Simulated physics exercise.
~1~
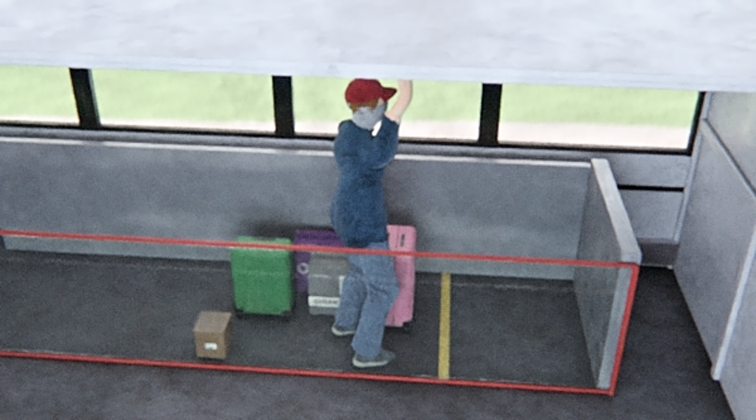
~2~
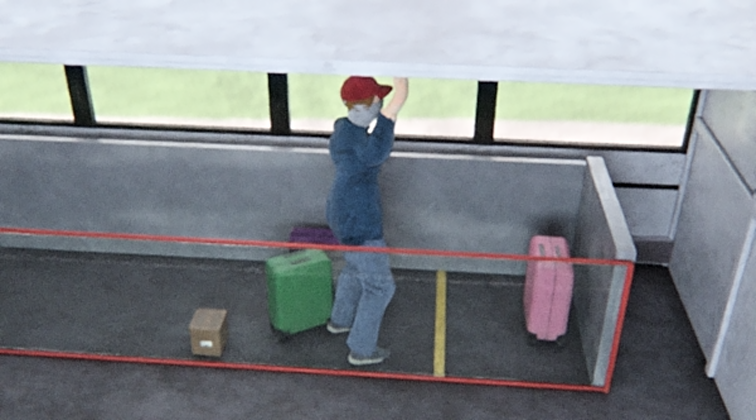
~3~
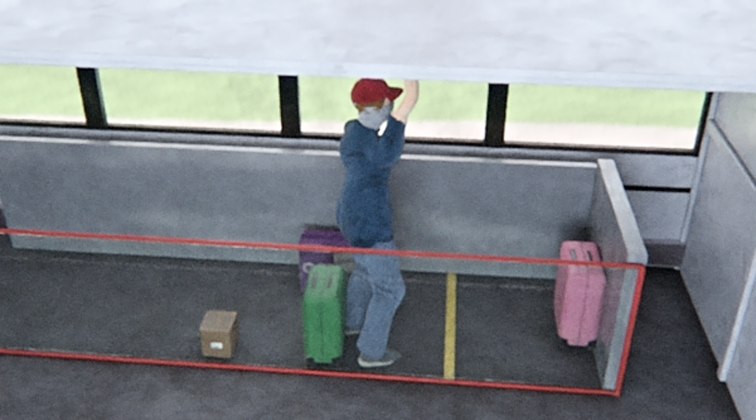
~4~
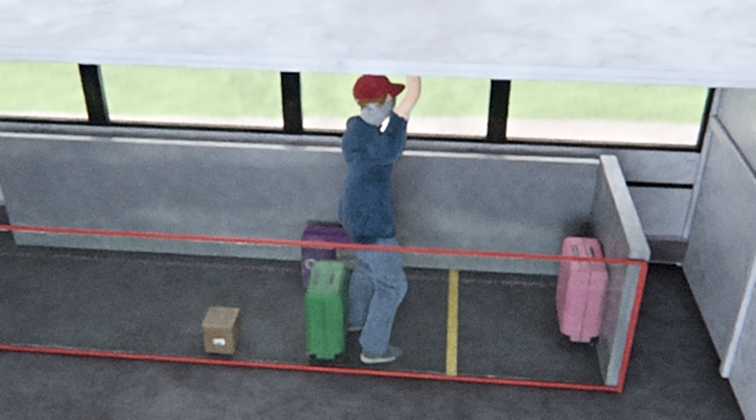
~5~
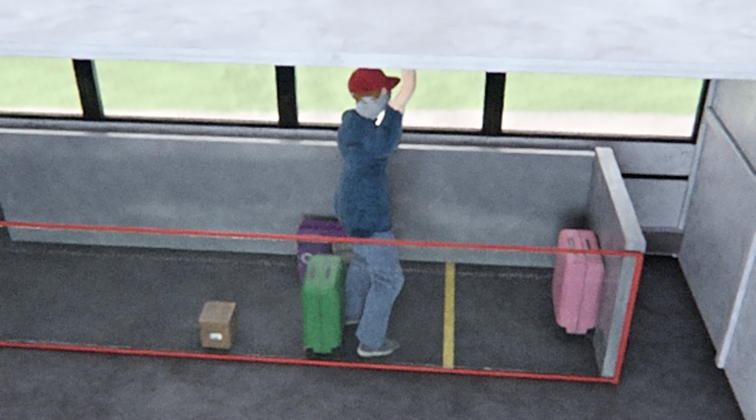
On a tram, a passenger in a red cap held on overhead while a pink suitcase rolled right across the yellow line and a green one slid right and nearer, stopping upright short of it; the purple case and brown box stayed put.
